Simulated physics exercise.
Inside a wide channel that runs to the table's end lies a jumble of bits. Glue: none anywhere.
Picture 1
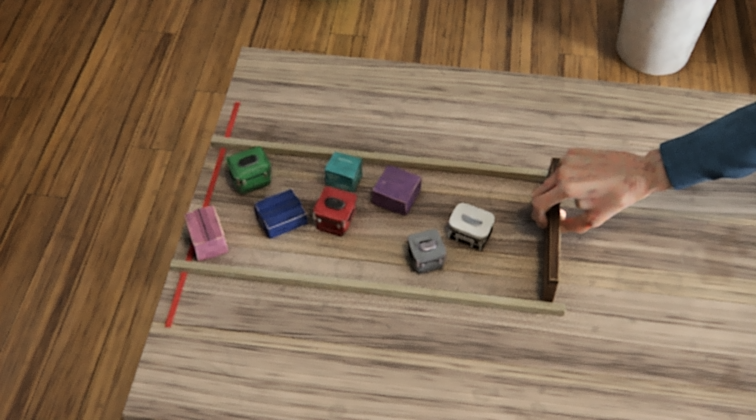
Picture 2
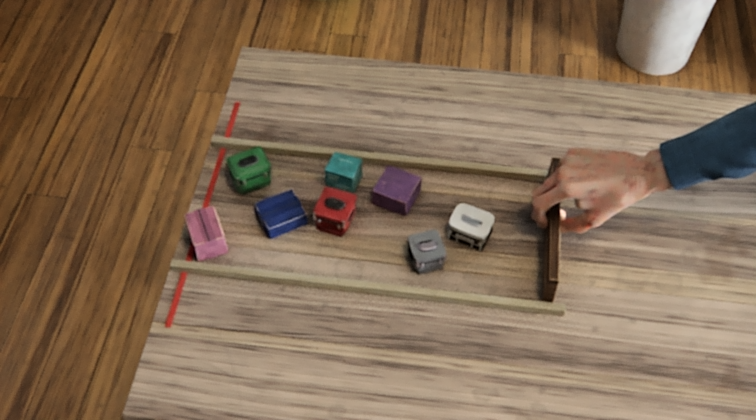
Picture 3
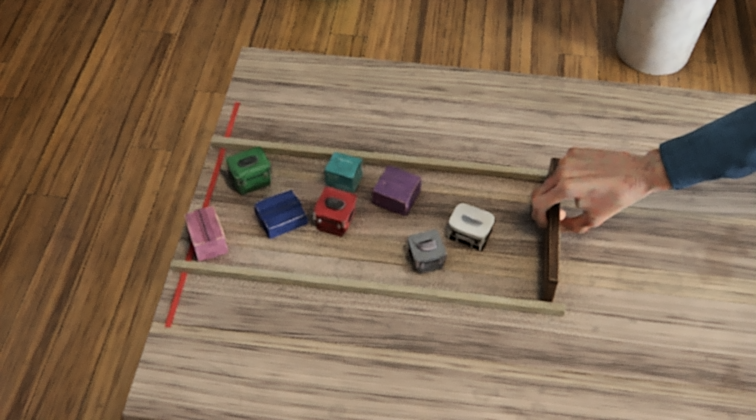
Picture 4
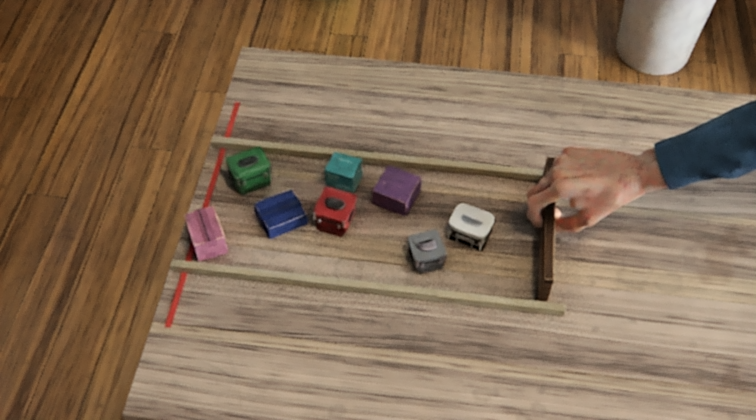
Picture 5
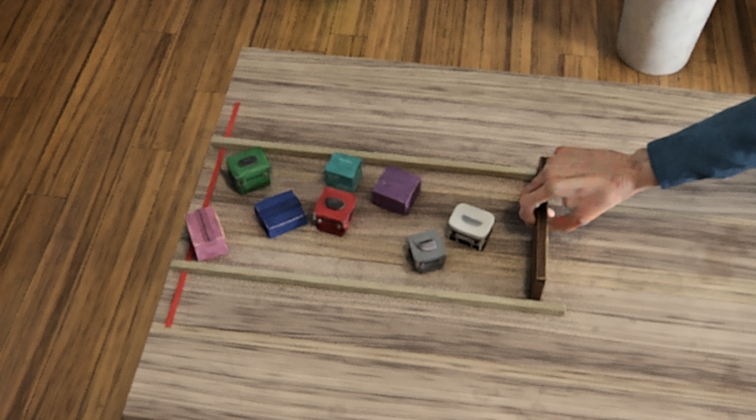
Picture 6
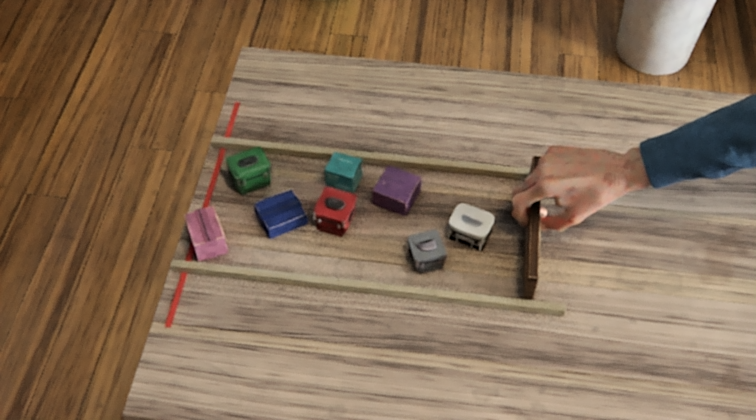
The footage shows small colored cases and boxes lying still between two pale strips on a wooden table, with red tape at the left, while a hand at the right slides a dark board slightly leftward toward them.
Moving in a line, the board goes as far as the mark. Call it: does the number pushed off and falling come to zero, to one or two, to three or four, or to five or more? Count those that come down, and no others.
It comes to five or more.
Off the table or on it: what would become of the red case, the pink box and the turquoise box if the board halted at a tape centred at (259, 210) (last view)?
For the red case: It stays. For the pink box: It stays. For the turquoise box: It stays.
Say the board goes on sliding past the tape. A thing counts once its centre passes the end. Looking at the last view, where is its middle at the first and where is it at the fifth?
First: Around (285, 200). Next: Around (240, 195).
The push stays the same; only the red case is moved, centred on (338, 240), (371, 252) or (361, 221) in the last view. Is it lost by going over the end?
Try one: It ends up off. Try two: It ends up off. Try three: It ends up off.
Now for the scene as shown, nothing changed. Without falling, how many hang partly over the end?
I get 1.
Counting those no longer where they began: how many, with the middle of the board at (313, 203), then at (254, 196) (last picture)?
Tally: First 8; then 8.
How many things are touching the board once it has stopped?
Counting them up gives 1.
A little later, none off yet; pink box at rest near (206, 233); green case at rest near (250, 170); blue box at rest near (281, 214).
When it is over, the number that fall off is five or more; down, white case, purple block, turquoise box, red case, blue box, green case and pink box.
